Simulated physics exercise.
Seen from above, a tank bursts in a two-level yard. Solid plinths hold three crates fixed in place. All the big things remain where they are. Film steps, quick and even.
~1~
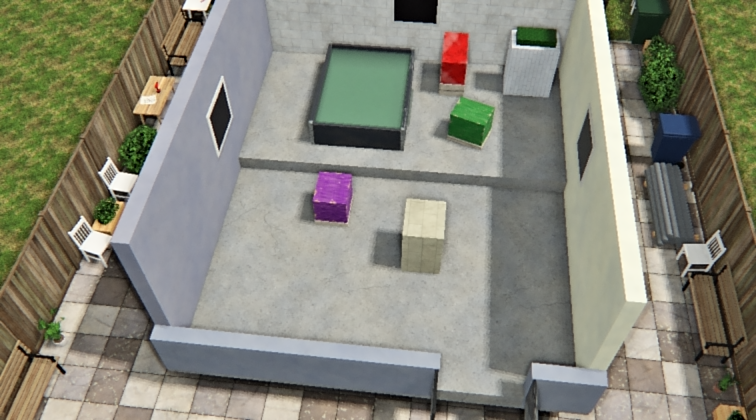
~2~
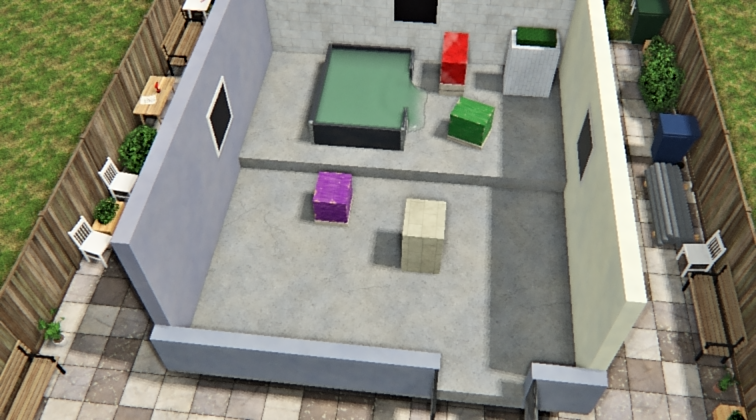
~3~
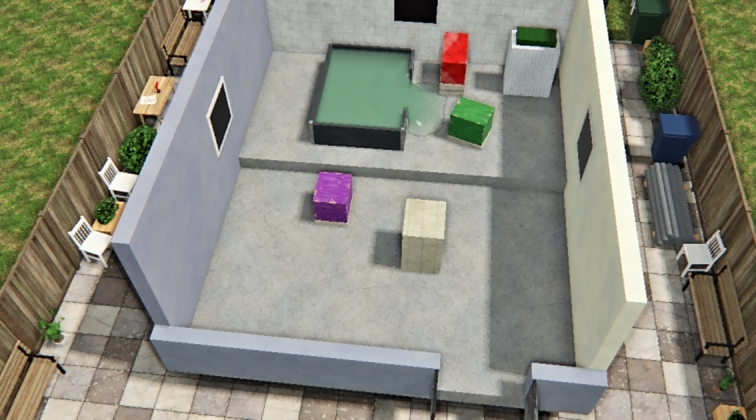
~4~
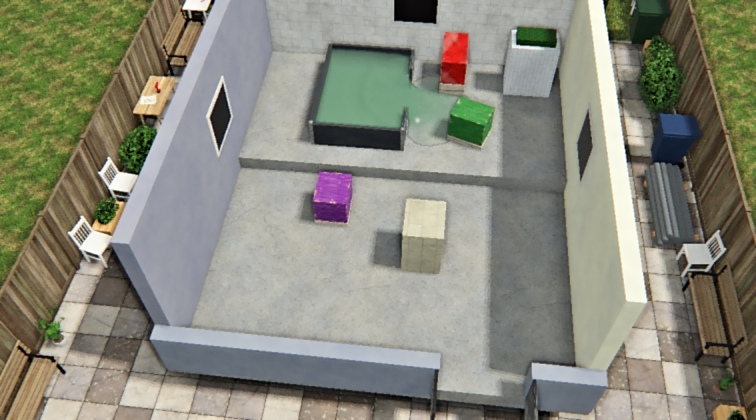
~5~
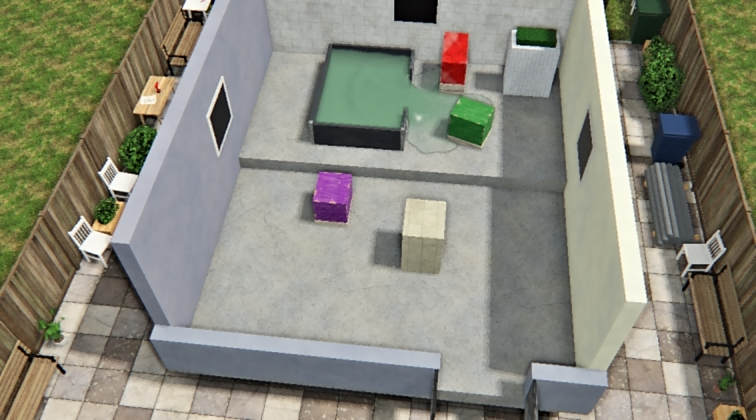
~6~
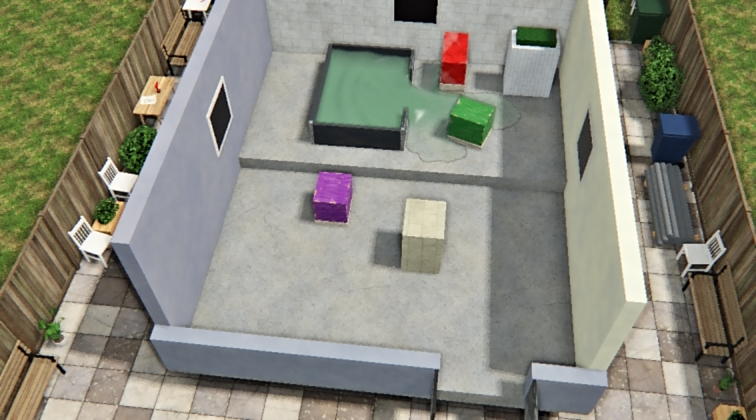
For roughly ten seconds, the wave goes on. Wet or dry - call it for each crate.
Calls: Red crate - dry; purple crate - dry; green crate - wet.
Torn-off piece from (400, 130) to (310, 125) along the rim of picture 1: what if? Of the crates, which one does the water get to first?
I'd go with the purple-painted one.
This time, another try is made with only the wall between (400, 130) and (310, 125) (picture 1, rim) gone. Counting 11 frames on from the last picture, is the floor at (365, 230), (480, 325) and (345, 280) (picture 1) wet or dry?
Soaked, untouched, soaked.
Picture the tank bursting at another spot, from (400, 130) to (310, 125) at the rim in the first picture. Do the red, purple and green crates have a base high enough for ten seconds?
Going crate by crate, the red one stays out of reach, then the purple one is caught, then the green one stays out of reach.
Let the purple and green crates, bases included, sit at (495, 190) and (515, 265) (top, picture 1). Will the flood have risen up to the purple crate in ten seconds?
The purple crate is flooded.
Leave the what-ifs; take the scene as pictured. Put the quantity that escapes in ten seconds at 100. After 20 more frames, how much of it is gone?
Roughly 0 %.
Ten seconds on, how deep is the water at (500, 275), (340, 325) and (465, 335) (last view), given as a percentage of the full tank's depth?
Roughly 6, 8 and 8 per cent, in turn.
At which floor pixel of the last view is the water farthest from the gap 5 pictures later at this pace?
The front should reach about (557, 141).
A moment on, water covers 15 % of the floor; the red crate water round its plinth, the purple crate not reached, the green crate water round its plinth.
Next, water covers 25 % of the floor; the red crate water round its plinth, the purple crate not reached, the green crate water round its plinth.
Then, water covers 40 % of the floor; the red crate water round its plinth, the purple crate water round its plinth, the green crate water round its plinth.
Later, water covers 60 % of the floor; the red crate water round its plinth, the purple crate water round its plinth, the green crate water round its plinth.
In the end, water covers 90 % of the floor; the red crate stayed above the water, the purple crate stayed above the water, the green crate was topped.
